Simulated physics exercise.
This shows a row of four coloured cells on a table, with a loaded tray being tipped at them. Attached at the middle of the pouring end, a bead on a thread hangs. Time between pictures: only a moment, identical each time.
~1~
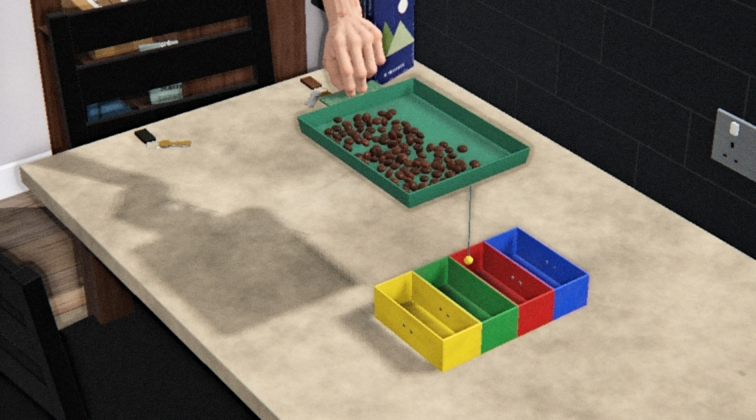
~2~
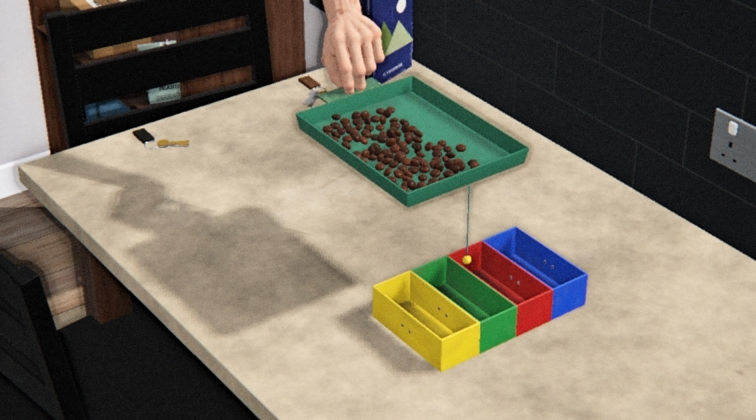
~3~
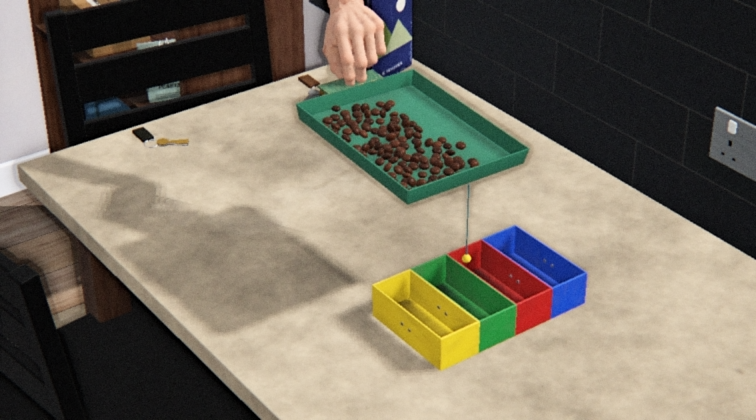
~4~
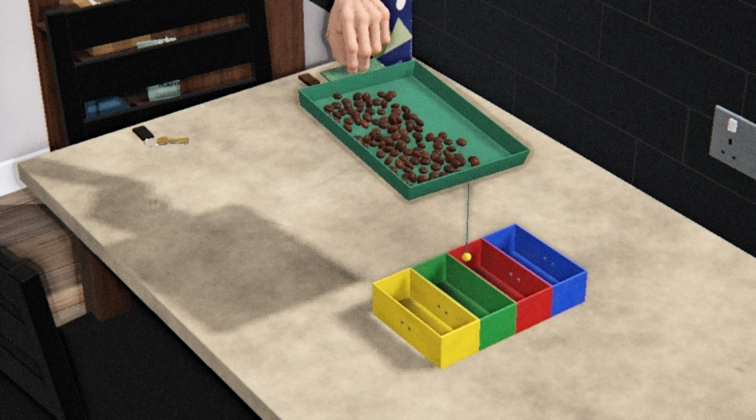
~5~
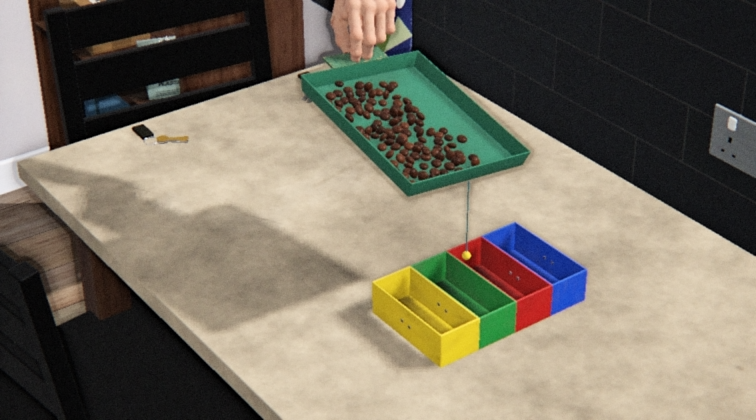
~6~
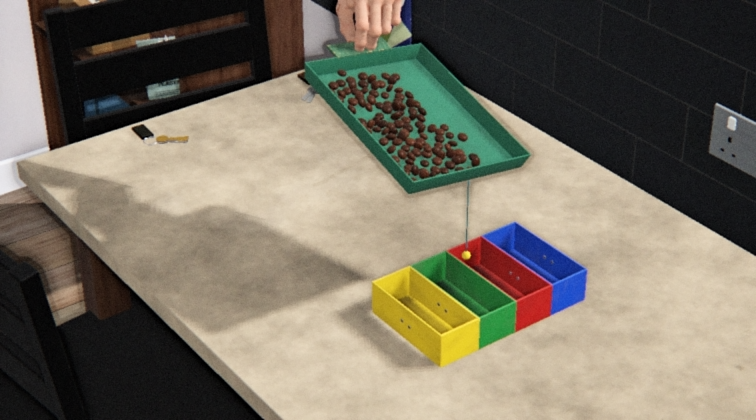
A green tray loaded with brown chocolate drops is held by a hand at its far end, above a pale stone-look table seen from above at an angle, beside a dark wall. Below its near edge, a yellow bead hangs on a thread over joined yellow, green, red and blue cells. The hand raises the far end, gradually tilting the tray toward its right corner, while the view stays nearly still.
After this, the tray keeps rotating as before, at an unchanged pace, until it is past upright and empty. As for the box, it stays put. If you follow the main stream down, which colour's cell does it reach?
It reaches the blue cell.
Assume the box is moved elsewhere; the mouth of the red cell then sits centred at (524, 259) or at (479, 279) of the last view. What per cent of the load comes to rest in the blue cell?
In turn 20 and 50 in a hundred.
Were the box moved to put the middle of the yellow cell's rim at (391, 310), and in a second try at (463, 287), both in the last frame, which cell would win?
The first try: That blue cell. The second: The red cell.
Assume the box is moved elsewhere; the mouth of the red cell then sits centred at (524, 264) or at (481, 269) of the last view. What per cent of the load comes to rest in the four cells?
Roughly 100 per cent, then roughly 80 per cent.
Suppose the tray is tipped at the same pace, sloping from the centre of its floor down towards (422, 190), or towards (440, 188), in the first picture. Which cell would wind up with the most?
Case 1 - yellow. Case 2 - the yellow one.
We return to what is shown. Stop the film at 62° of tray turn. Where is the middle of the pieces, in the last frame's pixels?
The load's middle is around (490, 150).
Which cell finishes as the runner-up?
Second place goes to the red one.
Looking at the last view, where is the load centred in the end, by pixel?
At about (526, 278).
Soon, tray tipped steeply; nearly all on the tray; a stray few falling or outside the box.
A while on, tray tipped past a quarter turn; about a third on the tray; about half in the blue cell; a small part in the red cell; a small part falling or outside the box.
Towards the end, tray tipped past a quarter turn; most in the blue cell; about a quarter in the red cell; a small part falling or outside the box.
Finally, tray tipped past a quarter turn; most in the blue cell; about a quarter in the red cell; none in the yellow cell; none in the green cell; a small part outside the box.
